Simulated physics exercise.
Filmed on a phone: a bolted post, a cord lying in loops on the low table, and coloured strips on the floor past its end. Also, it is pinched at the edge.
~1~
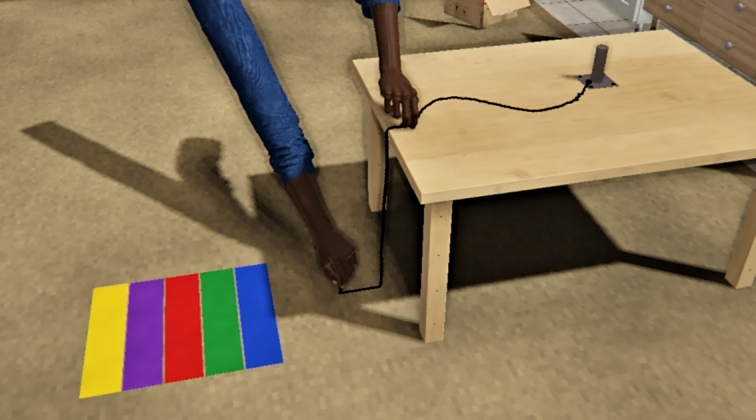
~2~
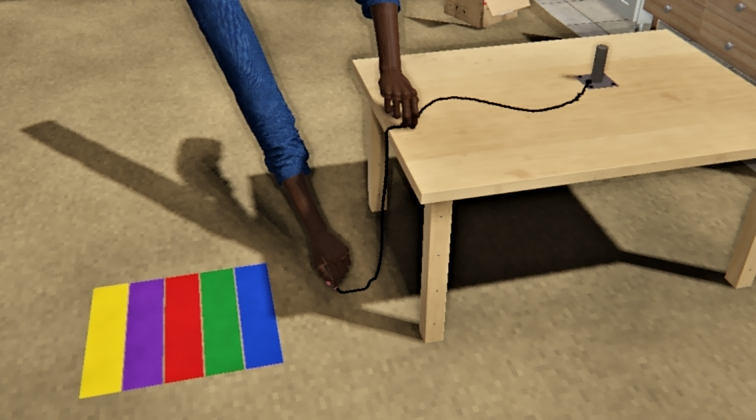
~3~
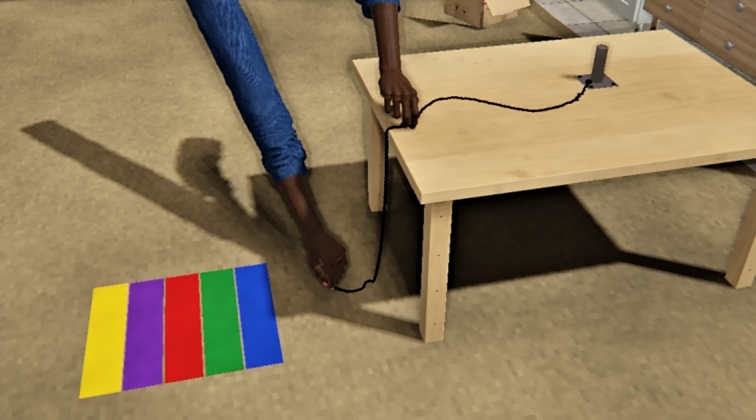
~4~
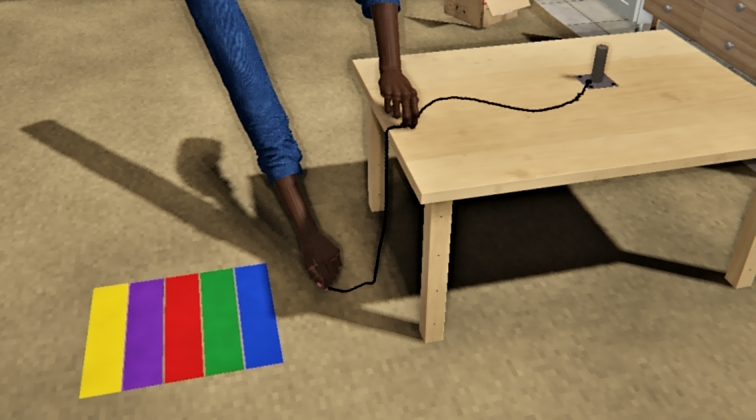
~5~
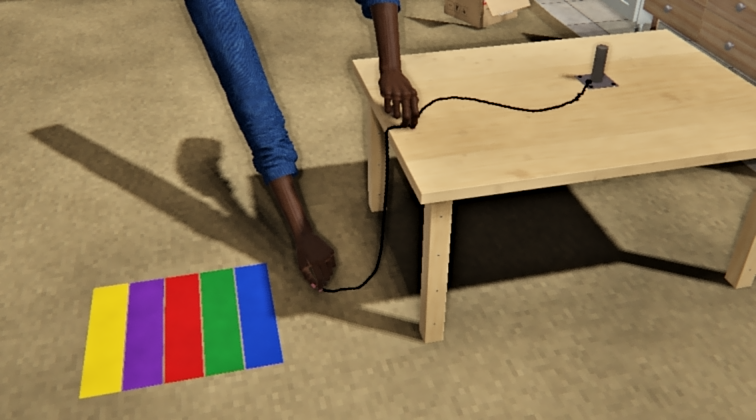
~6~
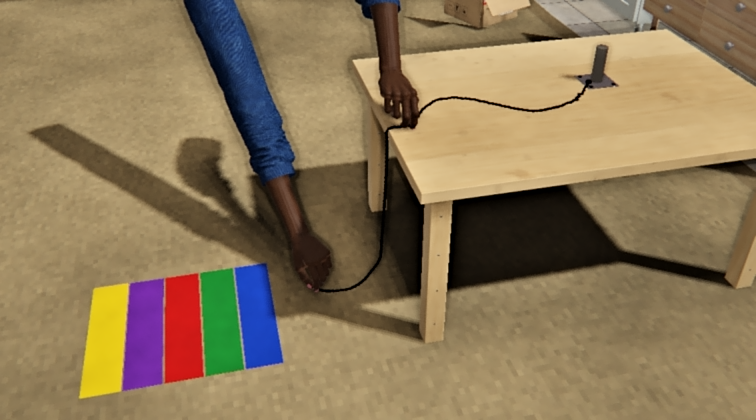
In the video, one hand pins a dark cord at the edge of a low wooden table while the other, near the floor, draws the cord's end slightly left, toward a mat of colored stripes.
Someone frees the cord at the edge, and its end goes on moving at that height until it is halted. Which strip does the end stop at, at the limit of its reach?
It stops at the purple strip.
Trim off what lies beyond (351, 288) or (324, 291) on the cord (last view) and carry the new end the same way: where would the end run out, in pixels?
About (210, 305) and (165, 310).
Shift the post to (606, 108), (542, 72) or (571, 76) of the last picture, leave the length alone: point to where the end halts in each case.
Going through them in sequence: (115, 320), (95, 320) and finally (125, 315).
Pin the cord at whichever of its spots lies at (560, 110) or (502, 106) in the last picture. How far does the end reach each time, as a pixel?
Approximately (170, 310), then (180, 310).
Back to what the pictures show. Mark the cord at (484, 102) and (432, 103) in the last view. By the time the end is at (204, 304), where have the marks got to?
Point one: (453, 106); point two: (401, 119).
Soon after, end near (204, 304); over green.
After that, end near (167, 310); over red.
At the stop, end near (143, 314); over purple. Over purple.
